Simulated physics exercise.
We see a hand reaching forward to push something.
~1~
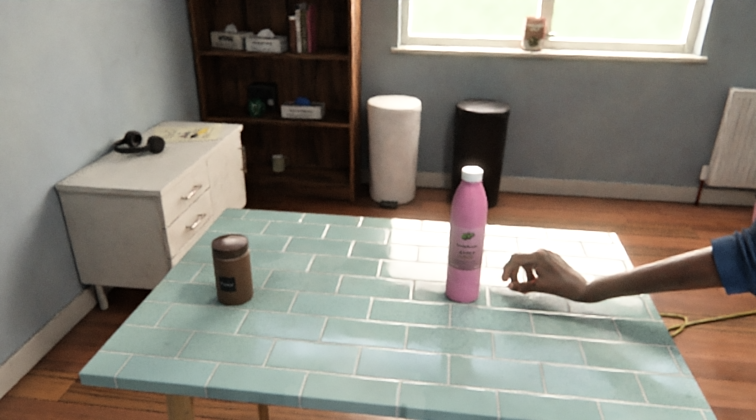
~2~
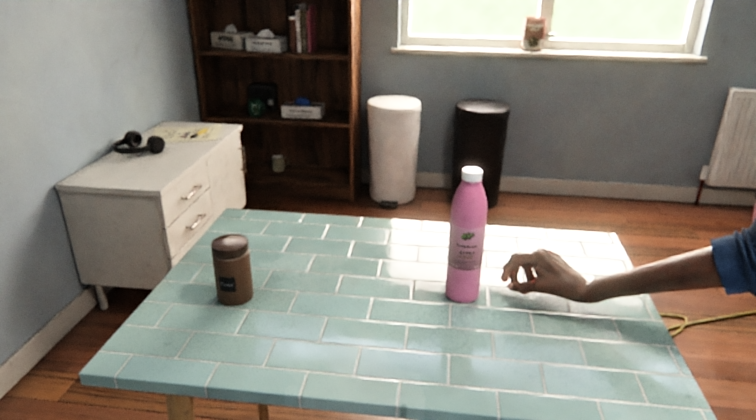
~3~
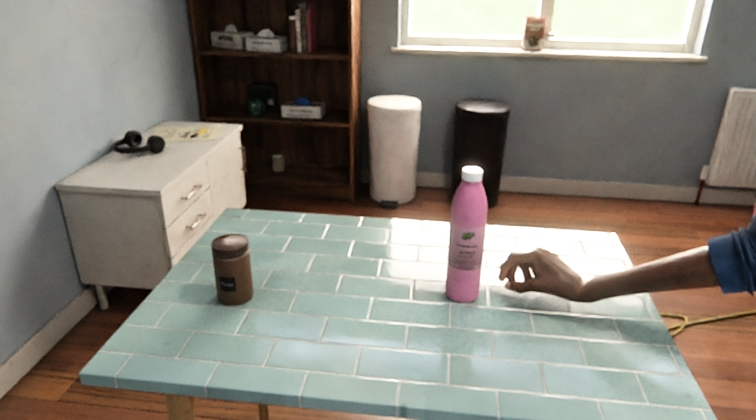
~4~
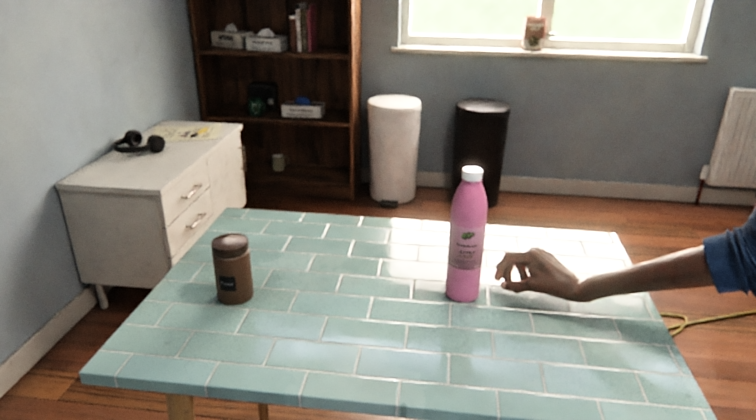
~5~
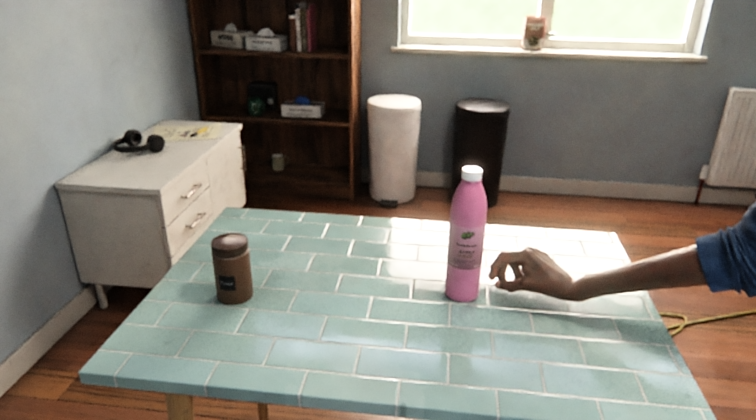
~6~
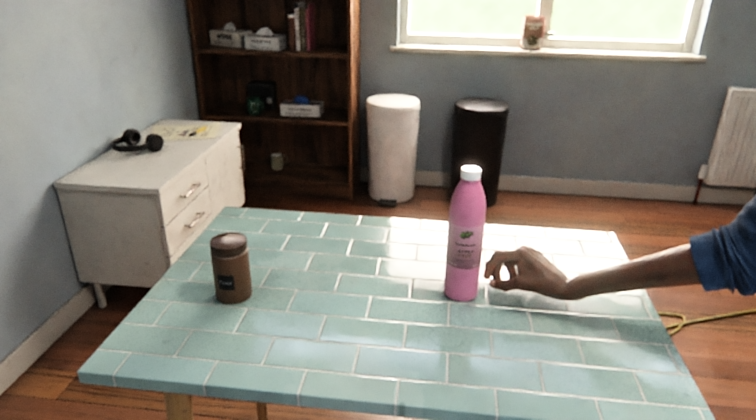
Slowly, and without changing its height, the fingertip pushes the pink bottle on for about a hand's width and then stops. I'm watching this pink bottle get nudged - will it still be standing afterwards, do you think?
Not knocked down.
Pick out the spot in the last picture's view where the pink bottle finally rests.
Pretty much around (403, 229), I'd say.
Then, 0.30 s after the last picture, pink bottle slid a little near (453, 233).
Then, 0.50 s after the last picture, pink bottle slid about its own width near (439, 232).
Then, 0.80 s after the last picture, pink bottle slid about its own width near (418, 230).
Then, 1.00 s after the last picture, pink bottle slid well along near (405, 230).
At rest, moved from the start, pink bottle. Seen from the same camera at the end, pink bottle near (403, 229).
